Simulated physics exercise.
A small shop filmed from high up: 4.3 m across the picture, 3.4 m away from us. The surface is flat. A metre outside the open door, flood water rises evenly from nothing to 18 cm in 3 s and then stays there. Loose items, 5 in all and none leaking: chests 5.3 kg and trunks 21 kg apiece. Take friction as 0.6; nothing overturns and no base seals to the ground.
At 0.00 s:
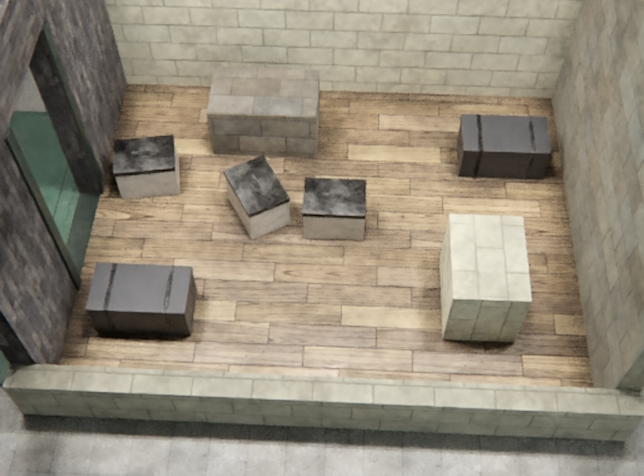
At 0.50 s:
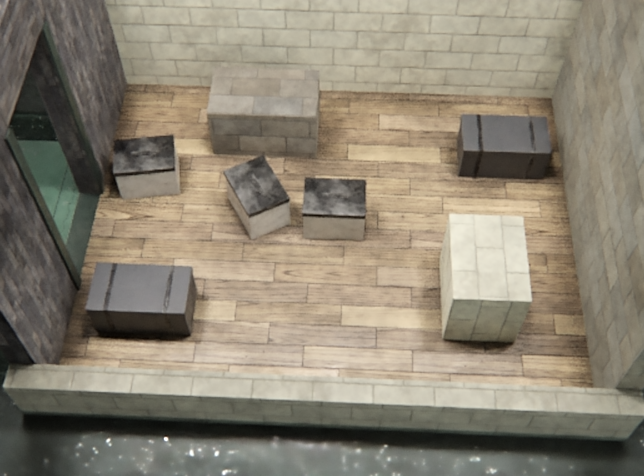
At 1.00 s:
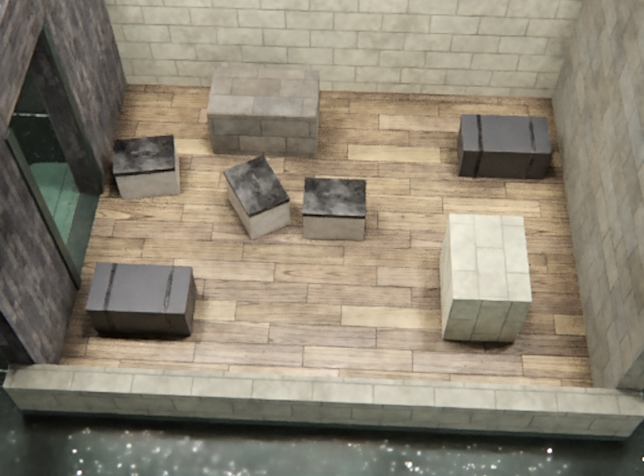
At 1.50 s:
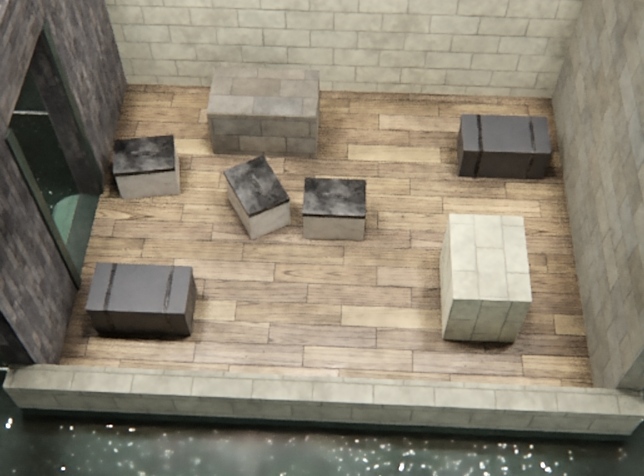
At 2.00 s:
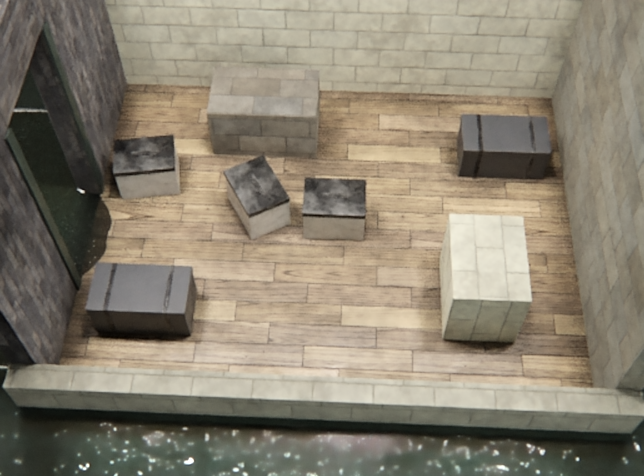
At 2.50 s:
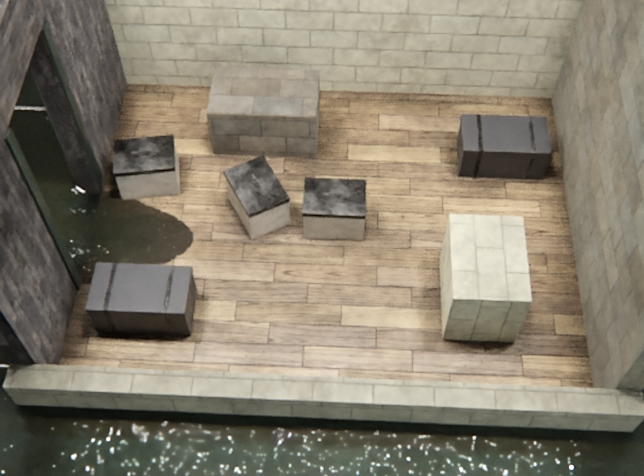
Dark, glinting water spreads over the grey ground outside a small room with pale brick walls and a plank floor, seen from high above by a still camera. Dark grey boxes sit at lower left and upper right, a brownish block at the back, a pale block at right, and three black-topped blocks between. Water then enters through the left doorway, spreading a rounded dark patch across the planks while the objects stay still.
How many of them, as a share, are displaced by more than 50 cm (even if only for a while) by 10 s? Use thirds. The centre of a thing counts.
That comes to from one to two thirds.
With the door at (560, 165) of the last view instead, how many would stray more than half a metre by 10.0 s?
Then 3.
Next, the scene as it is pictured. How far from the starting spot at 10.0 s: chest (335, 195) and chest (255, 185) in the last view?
In turn: 150 cm, 250 cm.
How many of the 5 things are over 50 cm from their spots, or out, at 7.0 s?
By then 2.
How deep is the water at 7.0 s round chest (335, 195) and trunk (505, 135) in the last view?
About 8 and 5 cm.
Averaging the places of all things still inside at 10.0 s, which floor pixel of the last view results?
Near (360, 187).
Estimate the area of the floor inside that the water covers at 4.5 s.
Some 6.5 m2.
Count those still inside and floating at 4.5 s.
At that moment 1.
After 3.5 s 0 of 5 are over 50 cm from their spots; 0 afloat.
After 4.5 s 1 of 5 are over 50 cm from their spots; 1 afloat.
After 7.0 s 2 of 5 are over 50 cm from their spots; 2 afloat.
After 10.0 s 2 of 5 are over 50 cm from their spots, and 2 have been at some point; 3 afloat.
